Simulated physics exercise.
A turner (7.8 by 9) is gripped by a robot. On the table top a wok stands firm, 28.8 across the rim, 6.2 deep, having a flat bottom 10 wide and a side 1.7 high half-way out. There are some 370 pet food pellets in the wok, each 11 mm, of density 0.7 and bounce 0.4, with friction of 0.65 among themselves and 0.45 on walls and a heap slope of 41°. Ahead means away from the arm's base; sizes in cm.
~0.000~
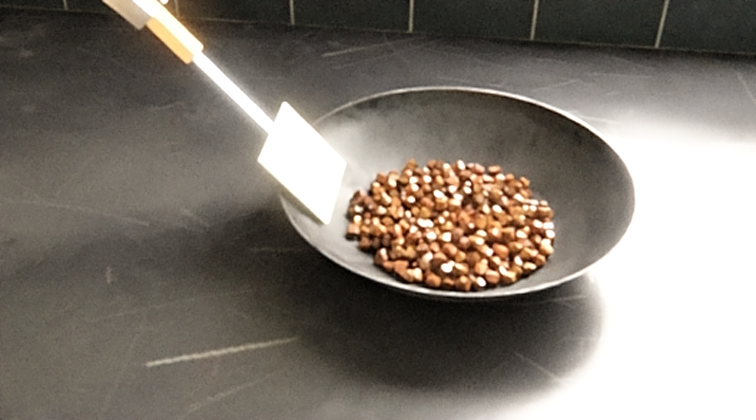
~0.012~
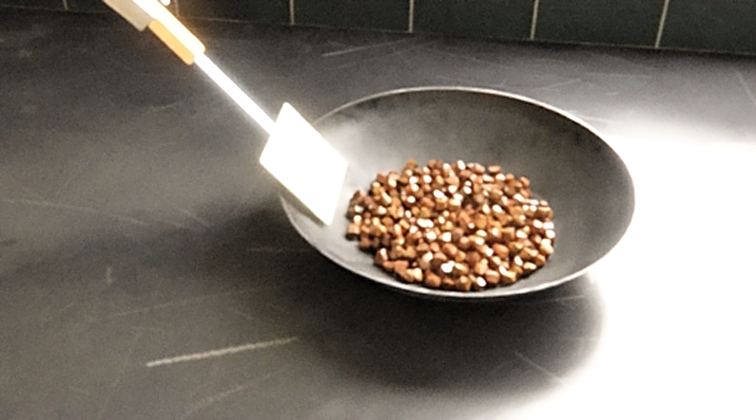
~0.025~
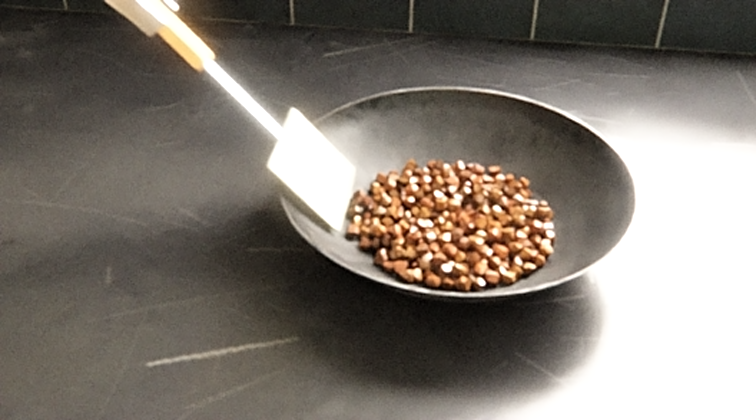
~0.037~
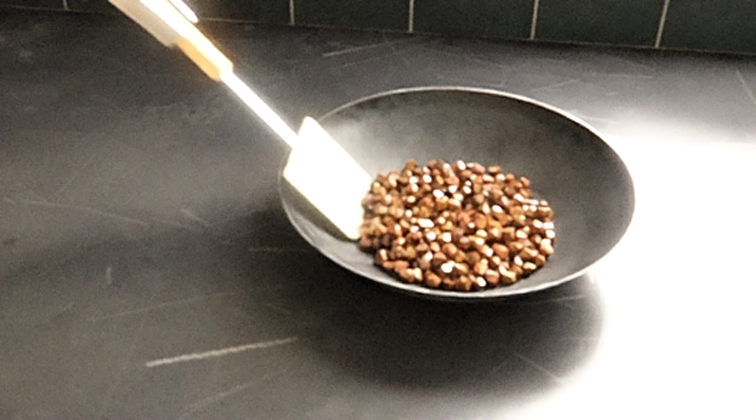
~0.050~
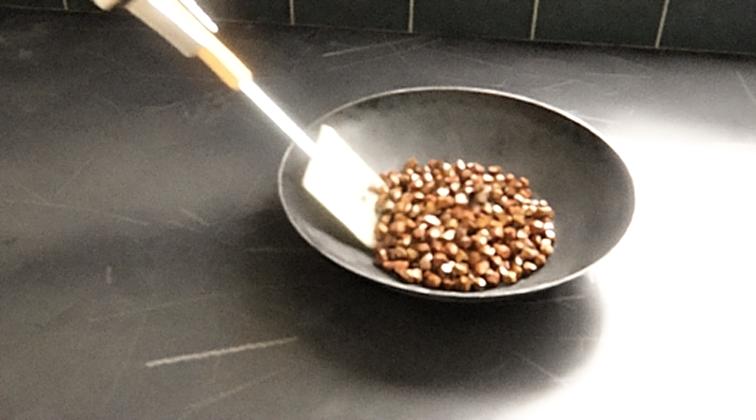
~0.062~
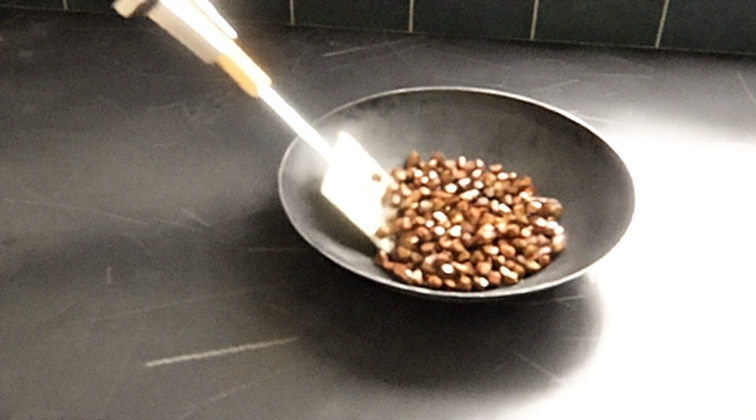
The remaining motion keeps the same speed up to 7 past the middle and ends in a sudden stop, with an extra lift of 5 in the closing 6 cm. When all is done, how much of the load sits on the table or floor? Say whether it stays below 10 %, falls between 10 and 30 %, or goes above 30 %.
It falls between 10 and 30 %.
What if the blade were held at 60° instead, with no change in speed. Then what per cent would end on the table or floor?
Some 20 in a hundred.
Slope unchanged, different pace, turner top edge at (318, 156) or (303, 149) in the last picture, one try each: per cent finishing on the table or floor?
Respectively, around 10 and 0 per cent.
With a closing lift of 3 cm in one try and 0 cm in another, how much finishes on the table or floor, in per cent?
About 25 and 20 per cent.
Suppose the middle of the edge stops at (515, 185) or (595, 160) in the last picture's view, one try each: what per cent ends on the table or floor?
Around 10 per cent for the first try and 50 per cent for the second.
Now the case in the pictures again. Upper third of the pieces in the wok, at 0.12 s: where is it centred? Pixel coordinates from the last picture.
I'd put it close to (511, 198).
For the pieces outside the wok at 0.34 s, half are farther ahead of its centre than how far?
It's close to 28 cm ahead of the centre.
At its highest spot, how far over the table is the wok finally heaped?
About 6.0 cm.
After 0.09 s, sloping 48°, highest piece 7 above the table; 374 in the wok.
After 0.12 s, sloping 48°, highest piece 9 above the table; 373 in the wok, 1 on the blade or in flight.
After 0.34 s, sloping 48°, highest piece 15 above the table; 300 in the wok, 21 on the table or floor, 53 on the blade or in flight.
After 1.39 s, sloping 48°, highest piece 6 above the table; 300 in the wok, 74 on the table or floor.
In the end, 300 in the wok, 74 on the table or floor. That is 20 % on the table or floor.
